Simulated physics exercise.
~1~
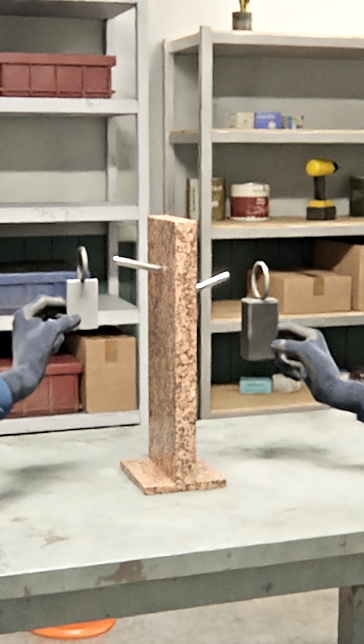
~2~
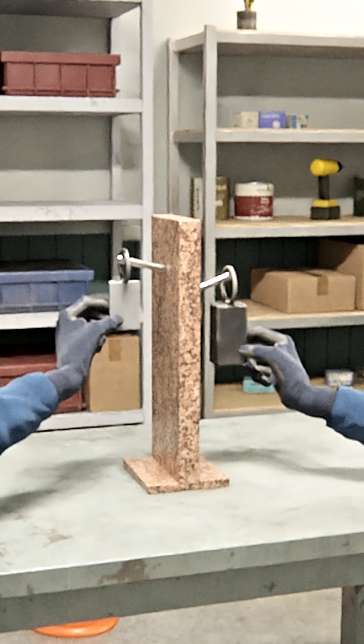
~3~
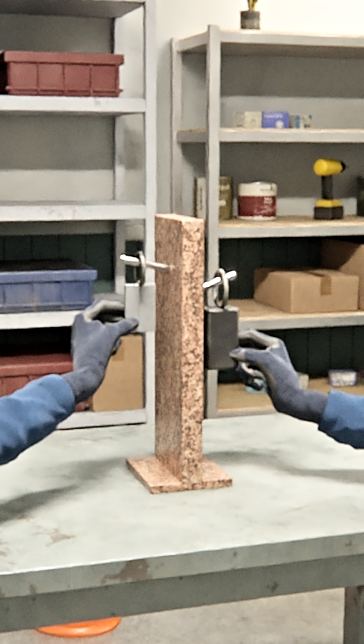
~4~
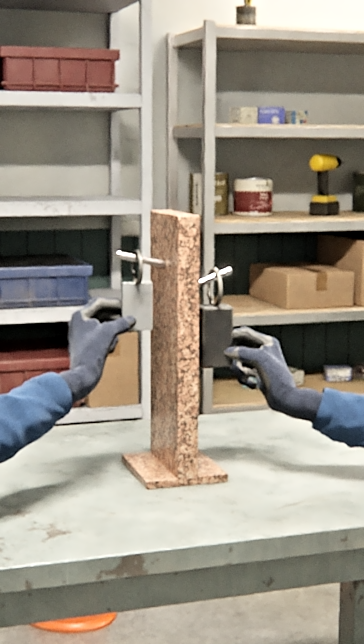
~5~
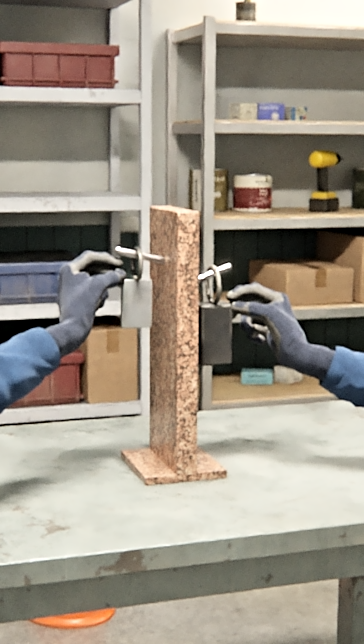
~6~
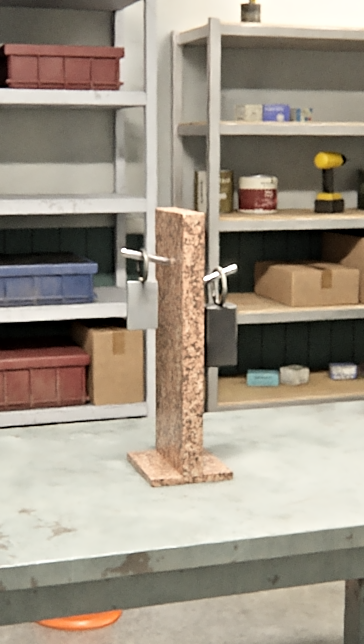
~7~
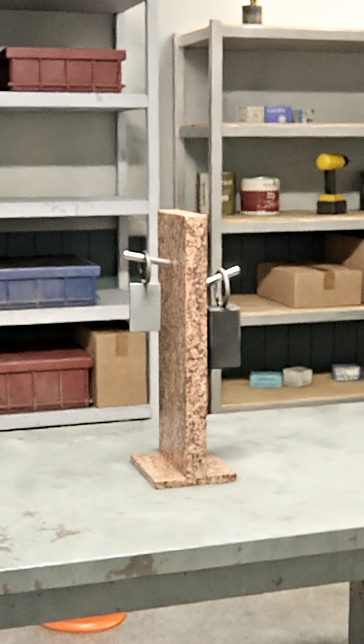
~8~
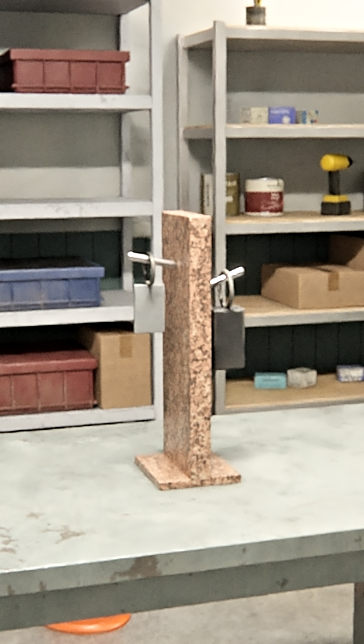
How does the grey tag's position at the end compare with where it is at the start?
At the start the grey tag is held in a gloved hand out to the left of the stand, and by the end it is farther right, hanging from the left peg close beside the upright board.
A speckled, copper-coloured upright board with a peg on either side stands on a worn grey workbench, seen from the front by a slightly swaying camera, with shelves of bins, boxes and a yellow drill behind. Two gloved hands in blue sleeves hold a light grey tag on the left and a black pouch on the right, each with a ring on top. The hands move both inward and bring the rings onto the pegs. They linger close by, then let go and withdraw from view. The tag and the pouch stay hanging, one on each peg.
